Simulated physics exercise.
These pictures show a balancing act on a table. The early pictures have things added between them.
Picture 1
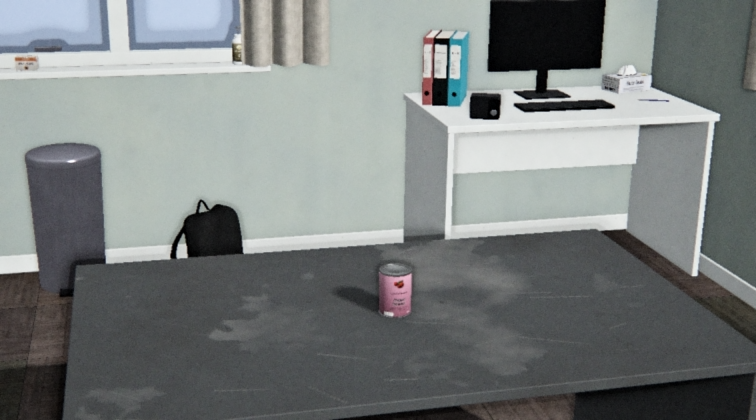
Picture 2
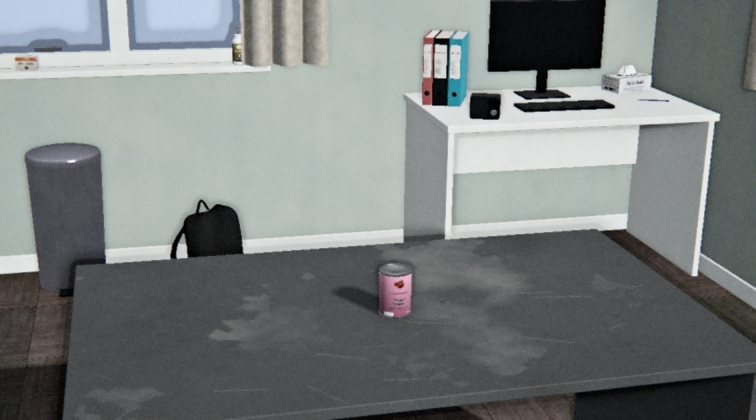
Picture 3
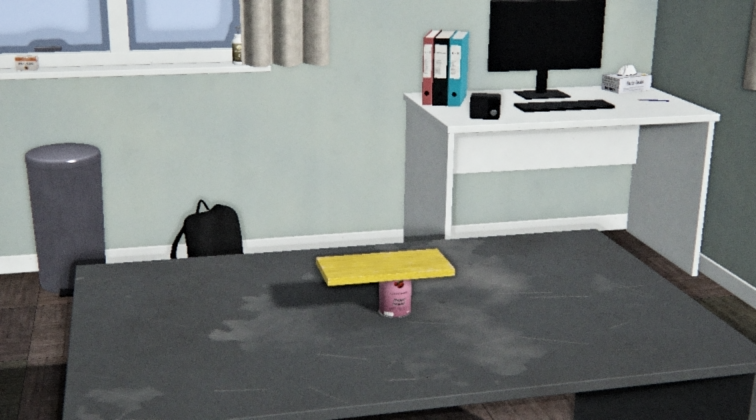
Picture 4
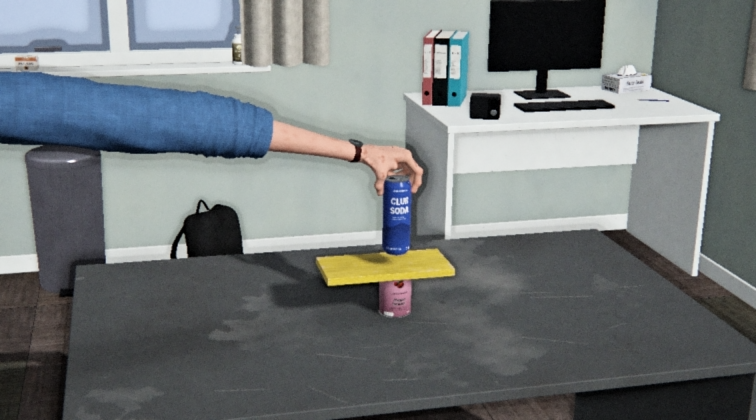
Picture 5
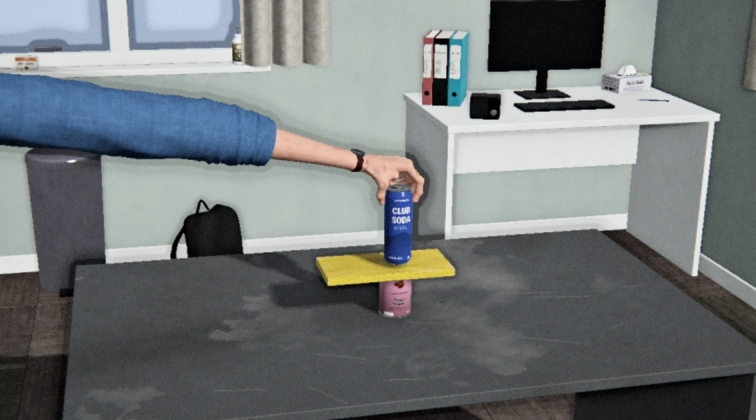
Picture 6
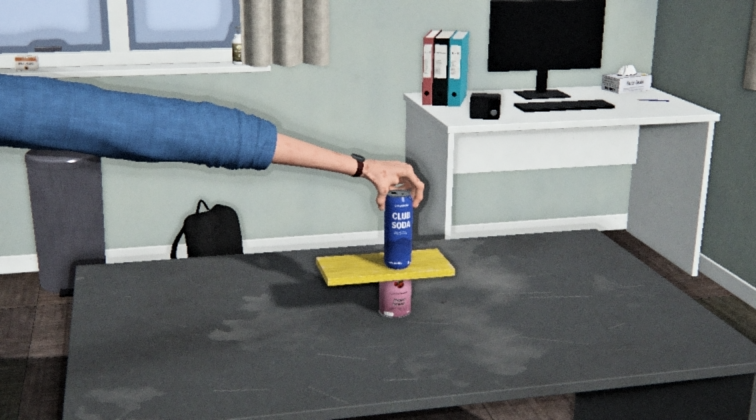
A yellow board appears atop a pink can, and a hand lowers a blue can onto it.
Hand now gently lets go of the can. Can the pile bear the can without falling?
Looks to me like it is stable after that.
Then, 0.20 s past the last view, nothing moves.
Then, 0.40 s past the last view, blue can resting near (398, 230).
Finally, all 3 still in place. Final places as the last picture's camera would see them, blue can near (398, 230). The stack stays up.
